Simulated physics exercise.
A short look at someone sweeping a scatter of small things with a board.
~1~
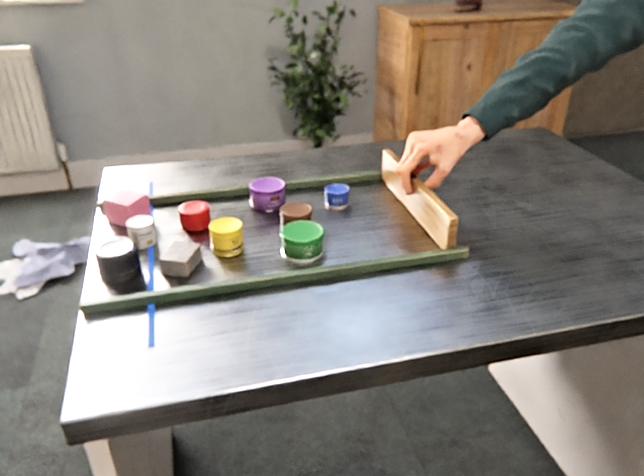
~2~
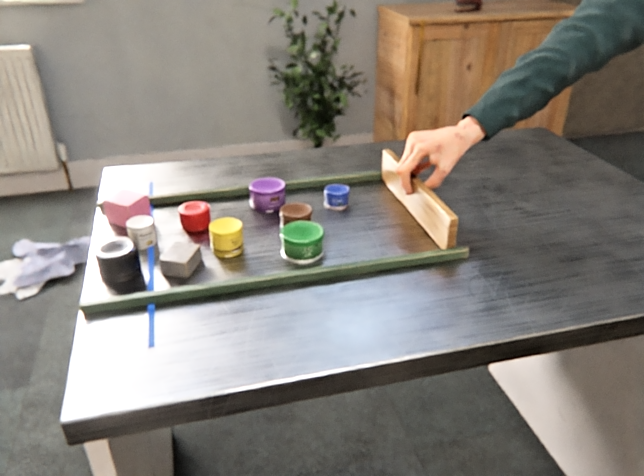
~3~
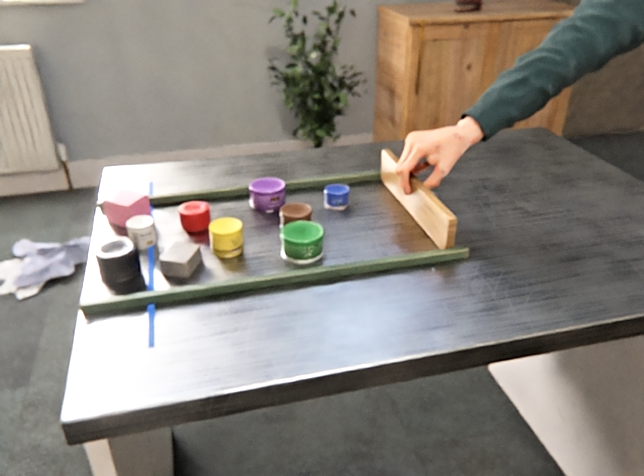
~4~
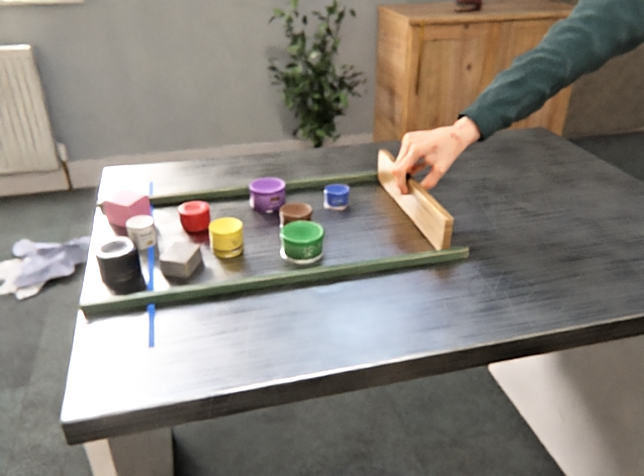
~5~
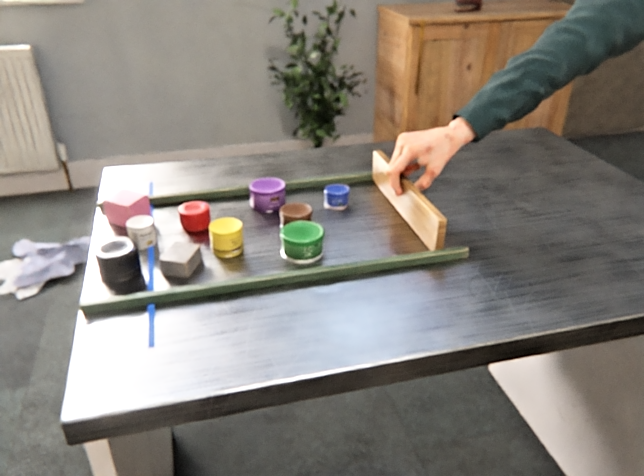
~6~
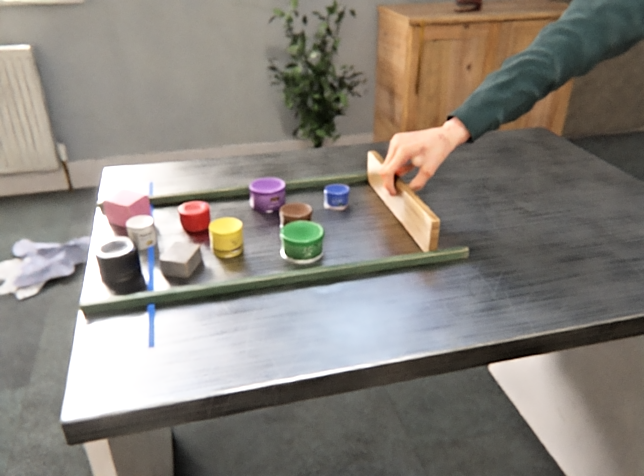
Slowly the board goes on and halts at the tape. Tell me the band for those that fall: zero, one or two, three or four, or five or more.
The number that fall off is one or two.
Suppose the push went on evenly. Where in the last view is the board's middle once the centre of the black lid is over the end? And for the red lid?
At (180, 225) for the black lid; at (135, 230) for the red lid.
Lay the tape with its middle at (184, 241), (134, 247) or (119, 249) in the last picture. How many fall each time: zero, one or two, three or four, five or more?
Taking them in turn, zero; either three or four; five or more.
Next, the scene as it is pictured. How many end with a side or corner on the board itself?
That makes 4.
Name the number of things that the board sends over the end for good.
The count is 1.
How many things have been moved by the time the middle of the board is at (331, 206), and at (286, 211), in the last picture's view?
By then 1, and 4.
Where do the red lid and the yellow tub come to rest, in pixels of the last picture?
First (108, 228), then (110, 247).
A little later, none off yet; black lid at rest near (118, 259); pink block at rest near (127, 208); white tub at rest near (142, 233).
When it is over, the number that fall off is one or two; down, black lid.
